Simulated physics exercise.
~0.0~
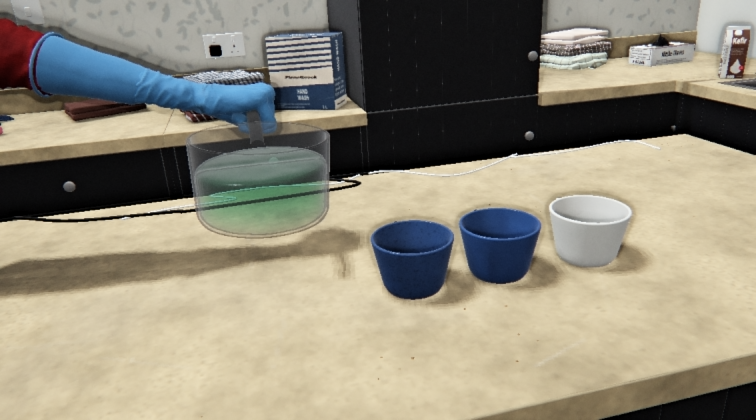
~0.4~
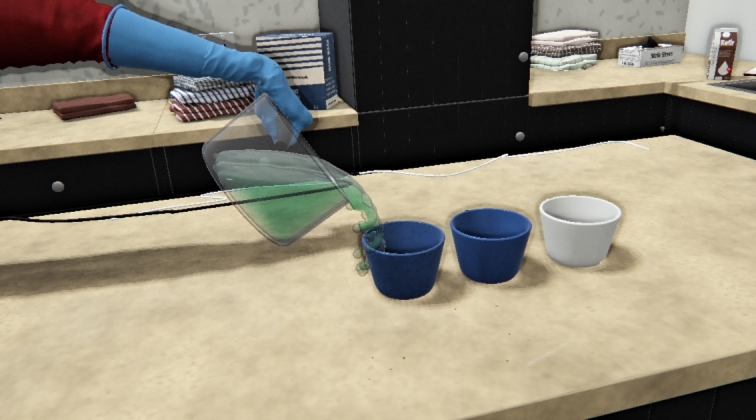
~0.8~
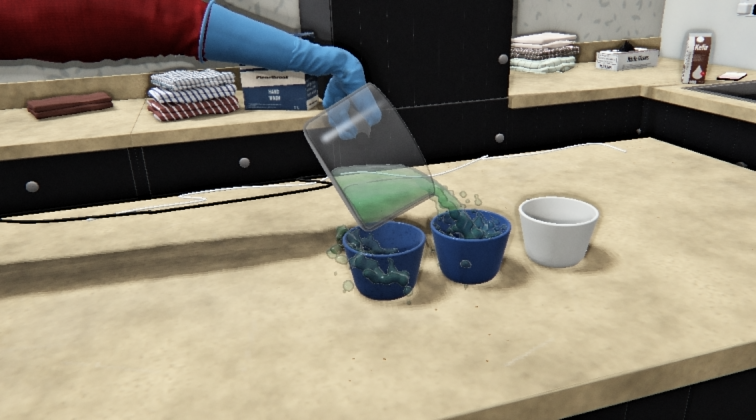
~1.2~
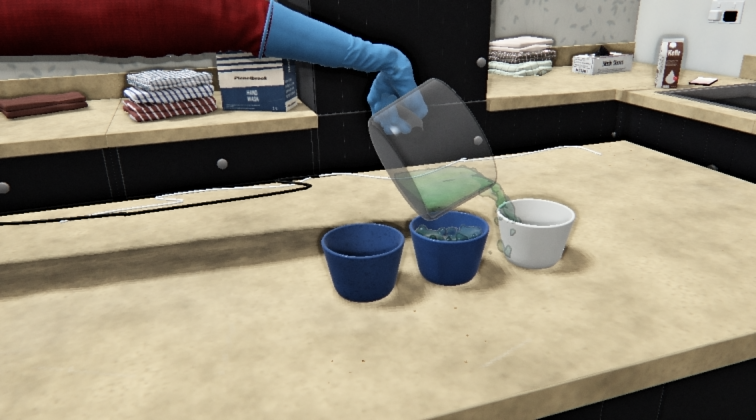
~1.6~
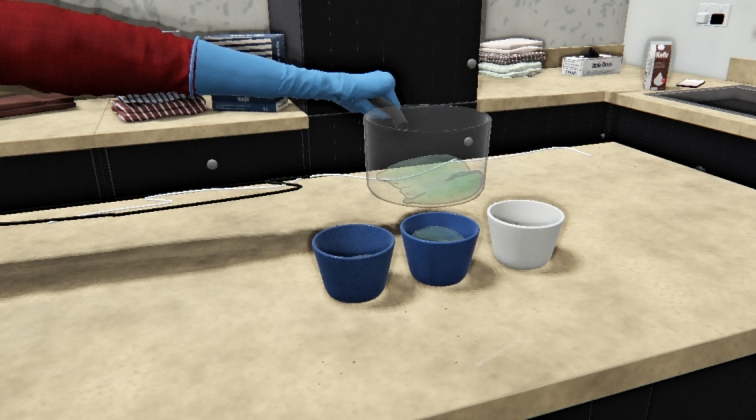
The clip shows a blue-gloved hand tilting a clear pan of green liquid over two blue cups and a white one, moving rightwards as it pours and splashes along the row, then righting the pan above the counter with some liquid still inside.
